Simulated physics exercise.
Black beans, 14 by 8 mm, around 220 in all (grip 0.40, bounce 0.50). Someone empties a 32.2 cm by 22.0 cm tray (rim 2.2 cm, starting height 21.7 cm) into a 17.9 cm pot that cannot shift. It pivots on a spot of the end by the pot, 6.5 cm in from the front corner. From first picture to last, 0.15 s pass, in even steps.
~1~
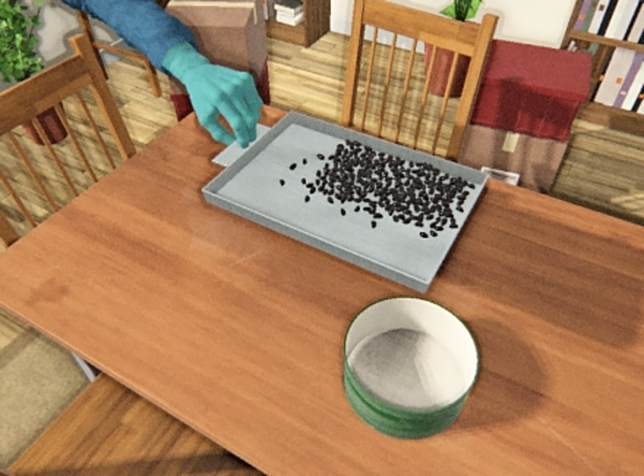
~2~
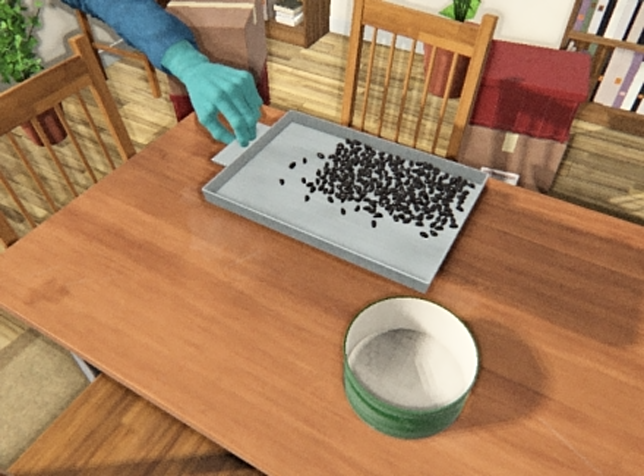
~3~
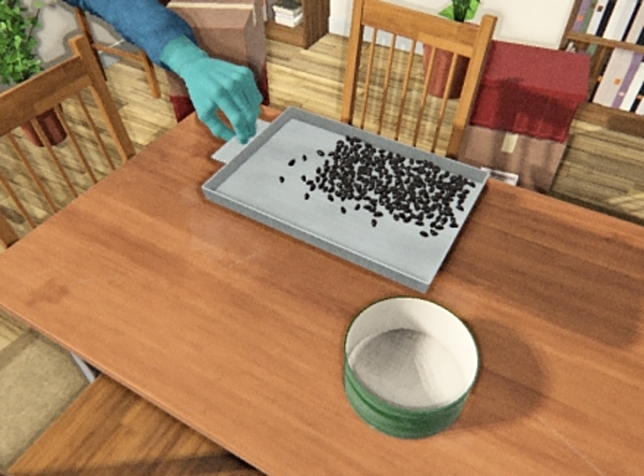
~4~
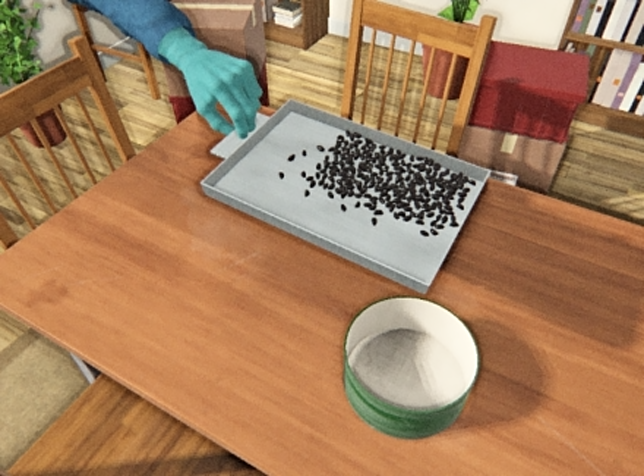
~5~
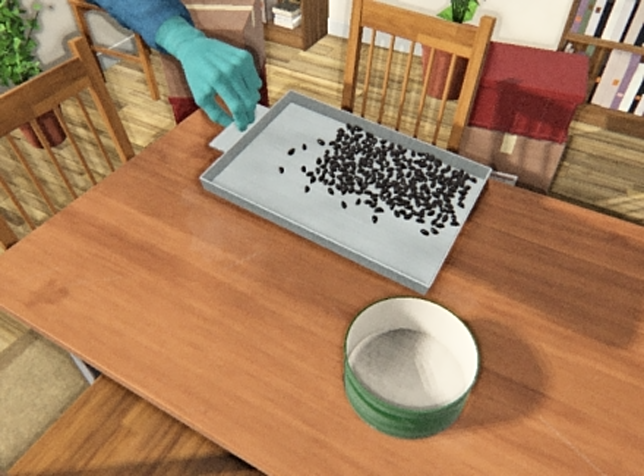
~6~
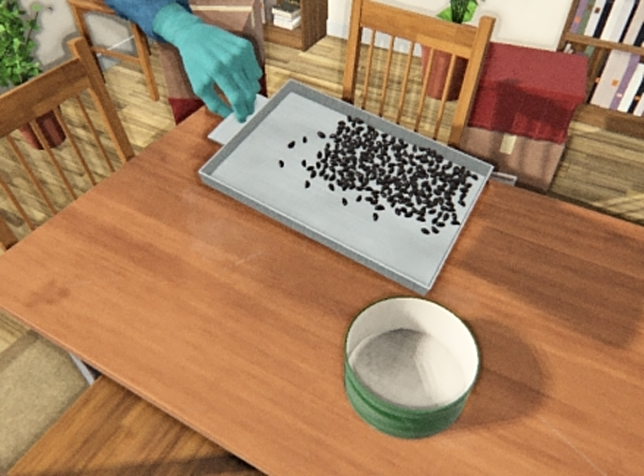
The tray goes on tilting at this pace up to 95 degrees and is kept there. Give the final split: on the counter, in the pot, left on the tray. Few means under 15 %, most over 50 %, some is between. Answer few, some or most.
Counter: Few, pot: Most, tray: Few.
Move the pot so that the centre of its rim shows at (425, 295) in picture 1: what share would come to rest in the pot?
Some 0 per cent.
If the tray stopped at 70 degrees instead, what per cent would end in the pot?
Then about 65 per cent.
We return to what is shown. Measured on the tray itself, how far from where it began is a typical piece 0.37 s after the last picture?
Roughly 7 cm.
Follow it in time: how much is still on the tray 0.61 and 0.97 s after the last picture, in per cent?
In turn: 65, 5.
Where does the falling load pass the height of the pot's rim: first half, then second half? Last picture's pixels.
At about (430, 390), then at (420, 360).
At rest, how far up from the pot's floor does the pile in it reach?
Some 2.5 cm.
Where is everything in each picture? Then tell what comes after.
In the first frame, tray tilt 0 degrees, front corners at (205, 190) and (427, 281); middle of the pieces at (389, 184); pot at (410, 349).
In the second frame, tray tilt 0 degrees, front corners at (205, 189) and (427, 281); middle of the pieces at (389, 183).
In the third frame, tray tilt 2 degrees, front corners at (204, 187) and (427, 282); middle of the pieces at (389, 182).
In the fourth frame, tray tilt 4 degrees, front corners at (203, 183) and (428, 283), lowest corner right front; middle of the pieces at (390, 179).
In the fifth frame, tray tilt 7 degrees, front corners at (202, 177) and (428, 285), lowest corner right front; middle of the pieces at (390, 175).
In the sixth frame, tray tilt 10 degrees, front corners at (201, 171) and (428, 286), lowest corner right front; middle of the pieces at (392, 171); pot at (411, 349).
Then, 0.37 s after the last picture, tilt 52 degrees; the tray holds 100 %, the pot 0 %.
Then, 0.61 s after the last picture, tilt 79 degrees; the tray holds 65 %, the pot 10 %.
Then, 0.97 s after the last picture, tilt 95 degrees; the tray holds 5 %, the pot 80 %.
In the end, counter 5 %, pot 90 %, tray 0 %.
